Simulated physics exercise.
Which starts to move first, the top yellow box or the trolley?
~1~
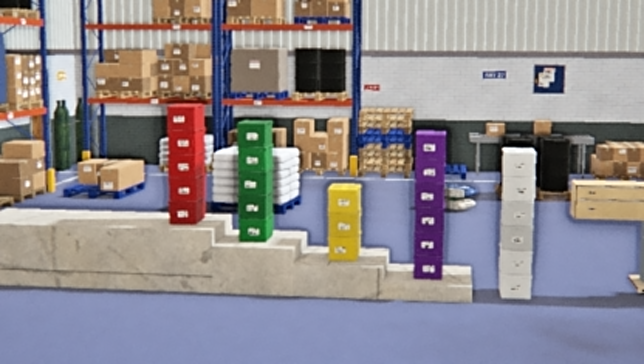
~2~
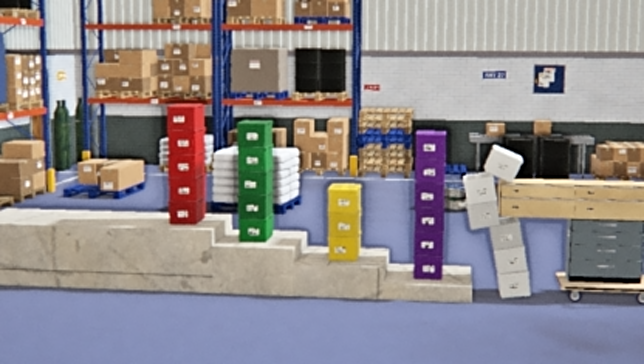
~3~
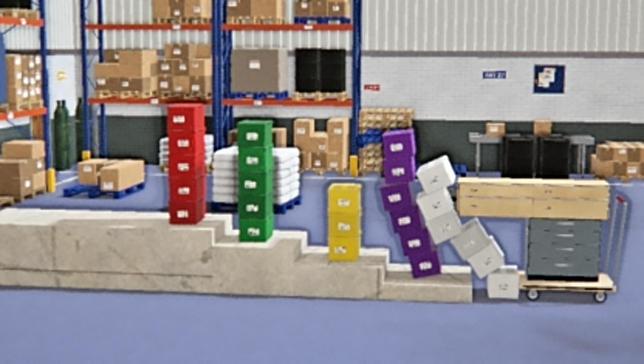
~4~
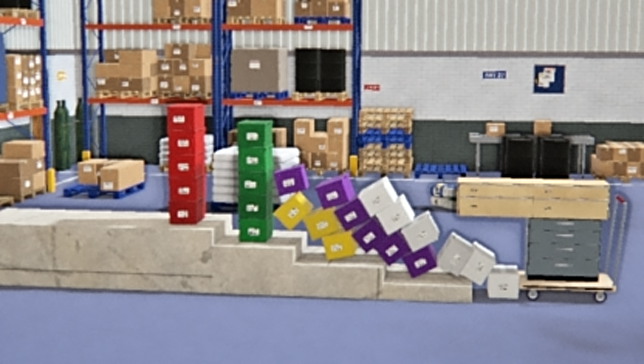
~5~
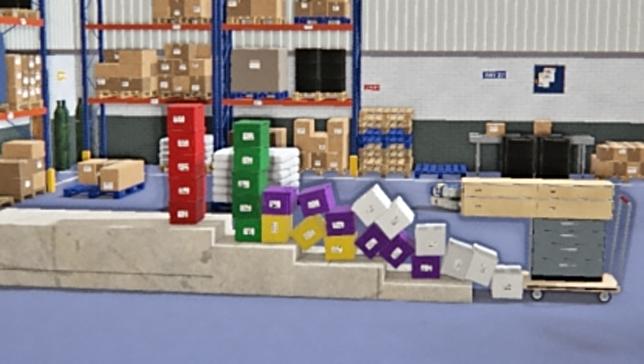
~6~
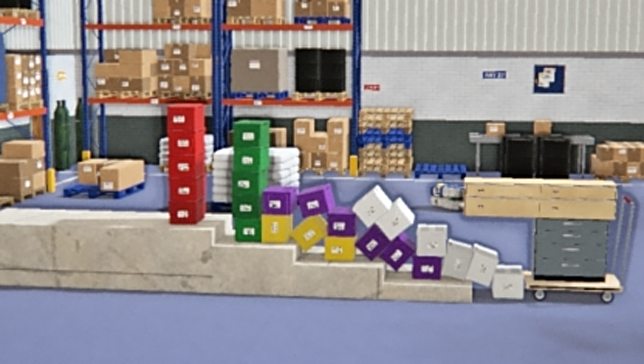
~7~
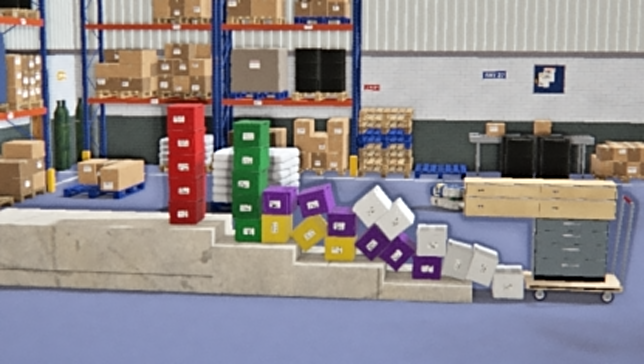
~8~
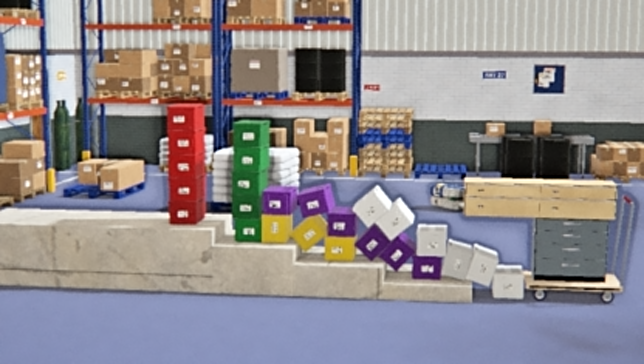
The trolley moves first, rolling in from the right. The top yellow box only starts to move later, once the purple column has toppled onto the yellow one.
